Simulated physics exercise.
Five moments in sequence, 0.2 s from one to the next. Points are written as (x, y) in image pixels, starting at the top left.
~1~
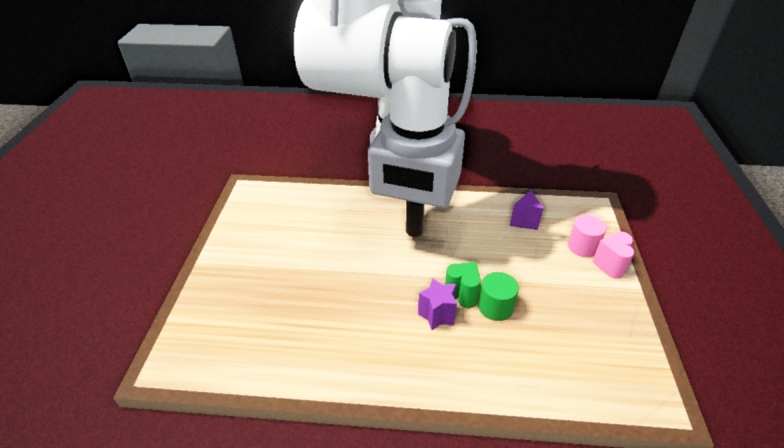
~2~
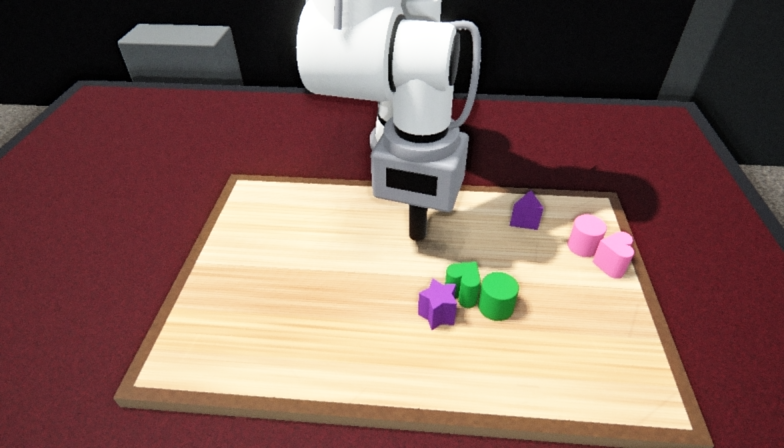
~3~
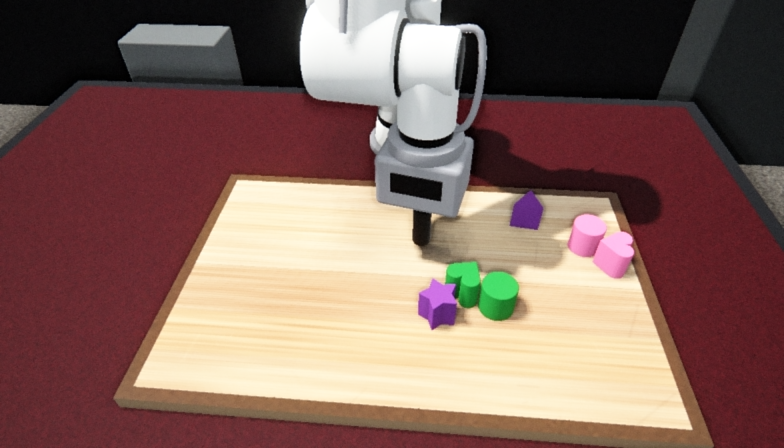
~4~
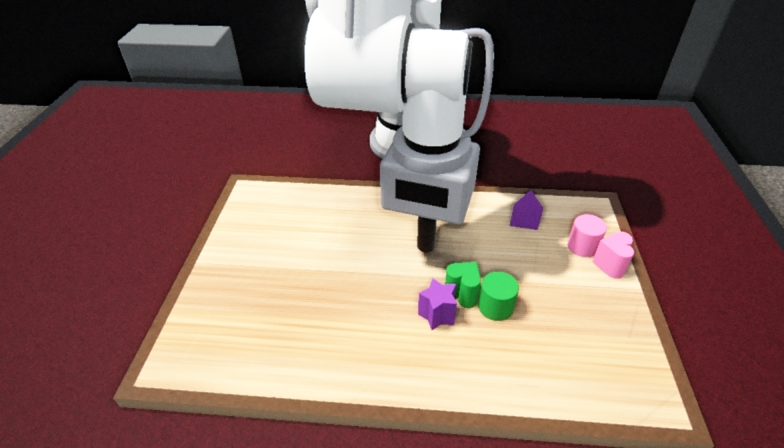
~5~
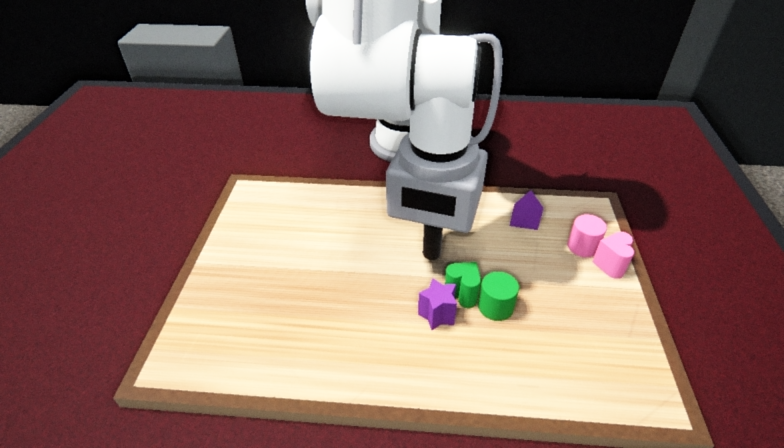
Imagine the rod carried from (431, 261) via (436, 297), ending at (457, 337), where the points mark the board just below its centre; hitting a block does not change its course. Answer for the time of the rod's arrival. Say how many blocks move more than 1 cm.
Total moved: One.
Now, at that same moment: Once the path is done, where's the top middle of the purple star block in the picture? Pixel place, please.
Put as a pixel place, it's (446, 331).
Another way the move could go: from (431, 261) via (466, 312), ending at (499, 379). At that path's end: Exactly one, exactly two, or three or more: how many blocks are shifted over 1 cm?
The answer is two blocks, counting only moves over 1 cm.
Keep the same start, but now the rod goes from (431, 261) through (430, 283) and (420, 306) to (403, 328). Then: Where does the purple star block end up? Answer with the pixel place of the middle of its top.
Most likely (441, 307).
The first path, step by step. One third of the way, rod at (433, 278); nothing pushed yet.
Two thirds of the way, rod at (442, 303); purple star block at (441, 307).
At the end, rod at (458, 330); purple star block at (446, 331), turned 20° clockwise; green heart-shaped block not moved.
